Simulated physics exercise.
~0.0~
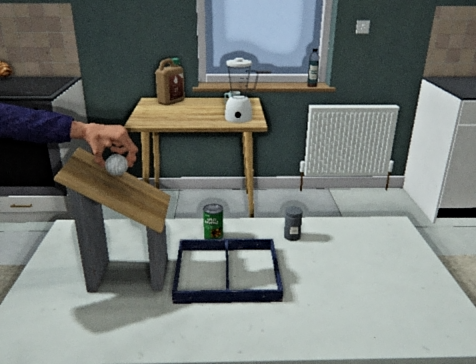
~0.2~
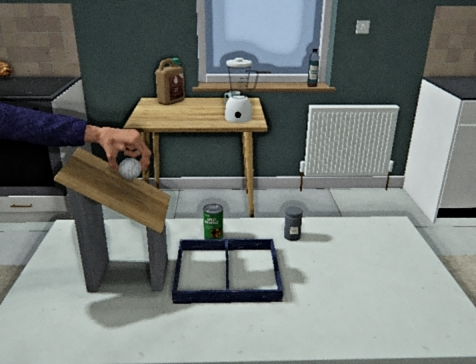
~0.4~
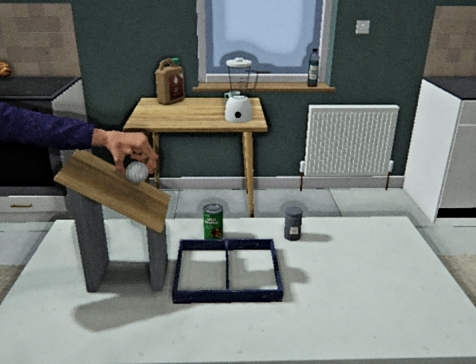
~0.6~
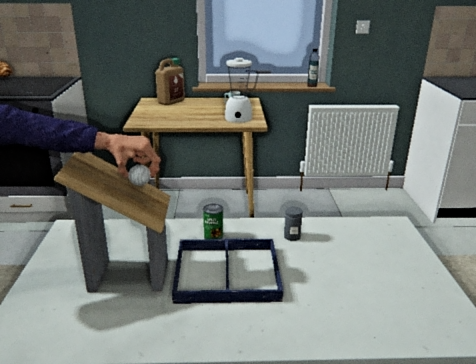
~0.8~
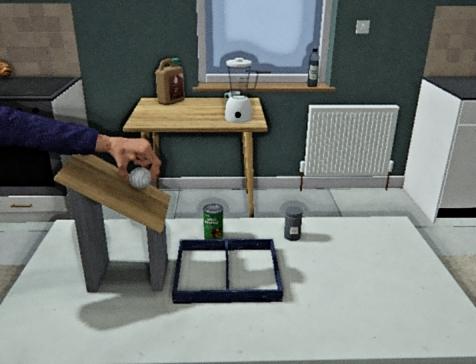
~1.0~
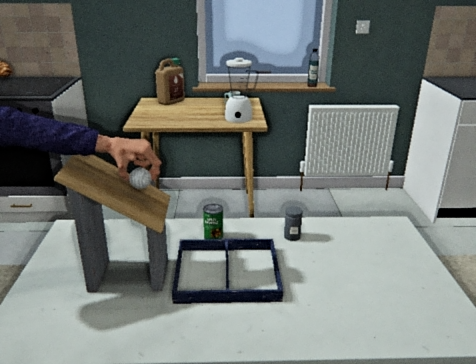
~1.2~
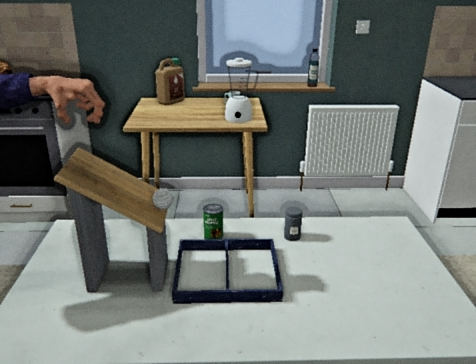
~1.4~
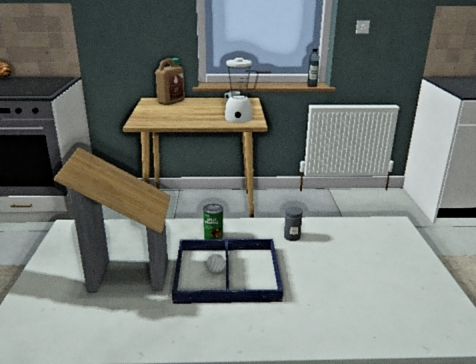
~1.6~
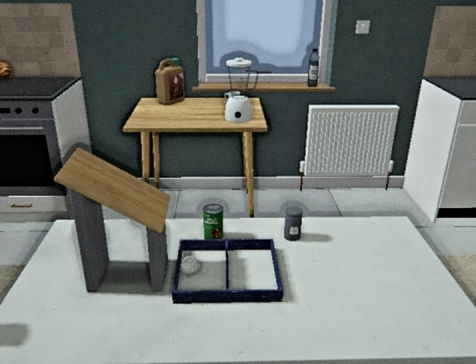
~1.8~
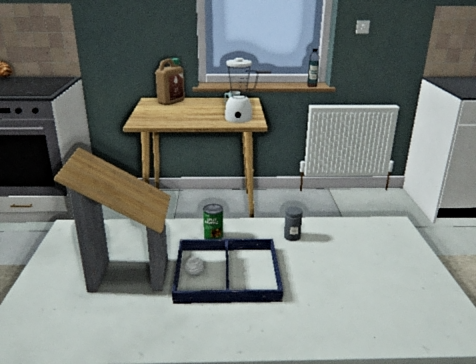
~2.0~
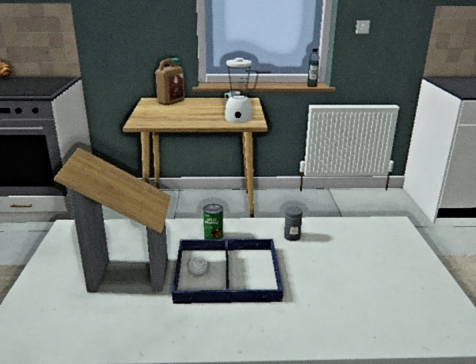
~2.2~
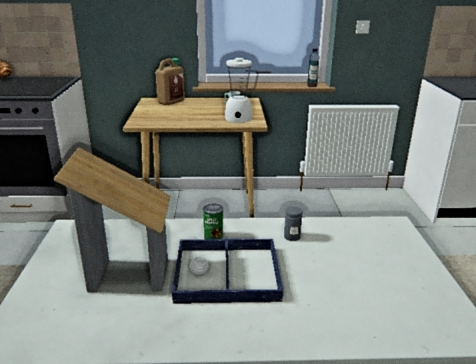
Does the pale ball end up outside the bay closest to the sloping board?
No, it does not. The pale ball drops into the tray, moves back to the left a little and comes to rest in the bay next to the board.
